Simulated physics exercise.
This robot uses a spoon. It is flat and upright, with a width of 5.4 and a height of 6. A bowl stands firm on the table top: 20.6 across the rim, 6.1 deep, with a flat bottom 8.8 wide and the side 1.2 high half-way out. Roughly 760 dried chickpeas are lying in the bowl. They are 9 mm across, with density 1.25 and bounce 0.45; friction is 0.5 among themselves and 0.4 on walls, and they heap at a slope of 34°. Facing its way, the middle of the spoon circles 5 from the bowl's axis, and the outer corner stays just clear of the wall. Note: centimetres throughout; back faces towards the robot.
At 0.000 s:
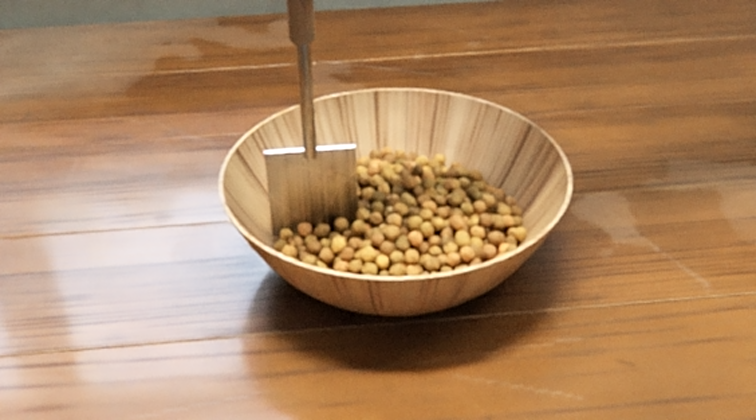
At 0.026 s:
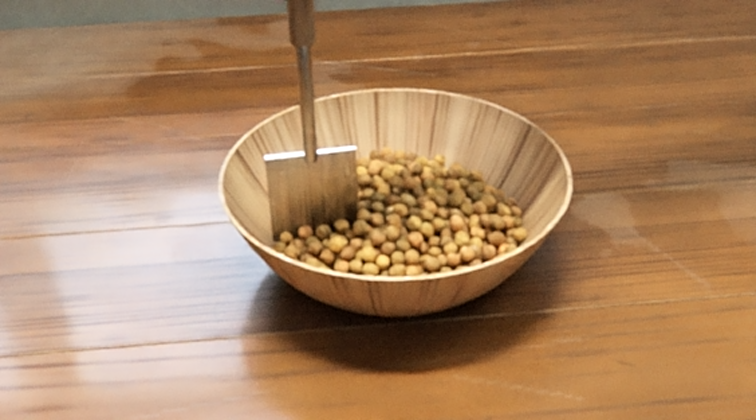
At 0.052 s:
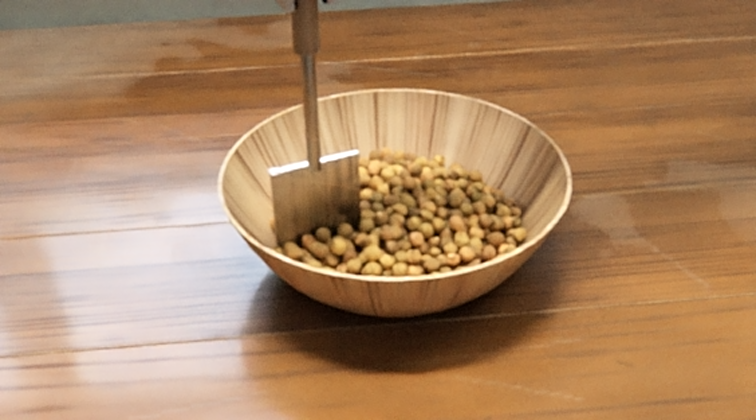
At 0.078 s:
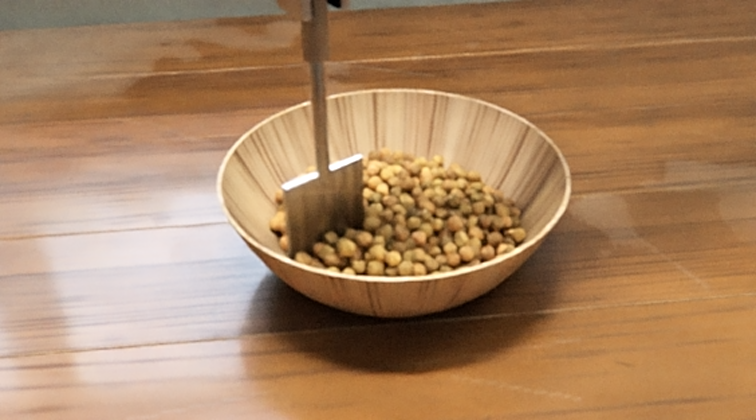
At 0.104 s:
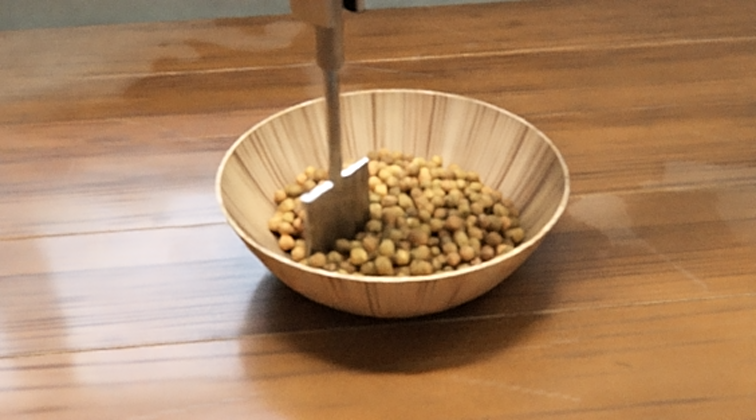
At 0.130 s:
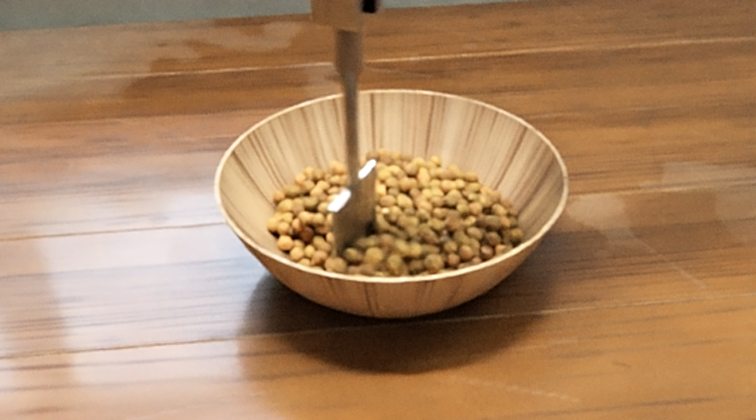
The footage shows a flat metal spatula-like tool standing in a striped wooden bowl of dried chickpeas on a wooden table, then turning and sweeping rightward through them toward the viewer's side of the bowl's middle.
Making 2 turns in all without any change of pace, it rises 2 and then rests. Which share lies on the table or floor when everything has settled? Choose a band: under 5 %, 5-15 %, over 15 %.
Band: 5-15 %.
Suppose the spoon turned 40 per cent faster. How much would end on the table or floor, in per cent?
Estimate: Near 20 in a hundred.
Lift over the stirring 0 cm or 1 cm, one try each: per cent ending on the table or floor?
Close to 20 and 15 percent, in that order.
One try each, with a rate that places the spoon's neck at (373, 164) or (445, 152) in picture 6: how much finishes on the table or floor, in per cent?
Roughly 15 and 30 percent, in that order.
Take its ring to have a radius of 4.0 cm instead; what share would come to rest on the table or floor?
Close to 0 in a hundred then.
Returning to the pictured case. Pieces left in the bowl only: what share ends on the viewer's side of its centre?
Roughly 50 per cent.
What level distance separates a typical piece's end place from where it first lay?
Distance: Close to 4 cm.
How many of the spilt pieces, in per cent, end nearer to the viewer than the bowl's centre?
Close to 20 percent, I reckon.
After 0.61 s, 319° round, highest piece 8 above the table; 714 in the bowl, 40 on the table or floor, 9 in flight or on the tool.
After 1.09 s, 219° round, highest piece 6 above the table; 703 in the bowl, 60 on the table or floor.
After 1.53 s, 0° round, highest piece 6 above the table; 703 in the bowl, 60 on the table or floor.
After 2.23 s, 0° round, highest piece 6 above the table; 703 in the bowl, 60 on the table or floor.
In the end, 703 in the bowl, 60 on the table or floor. That is 8 % on the table or floor.
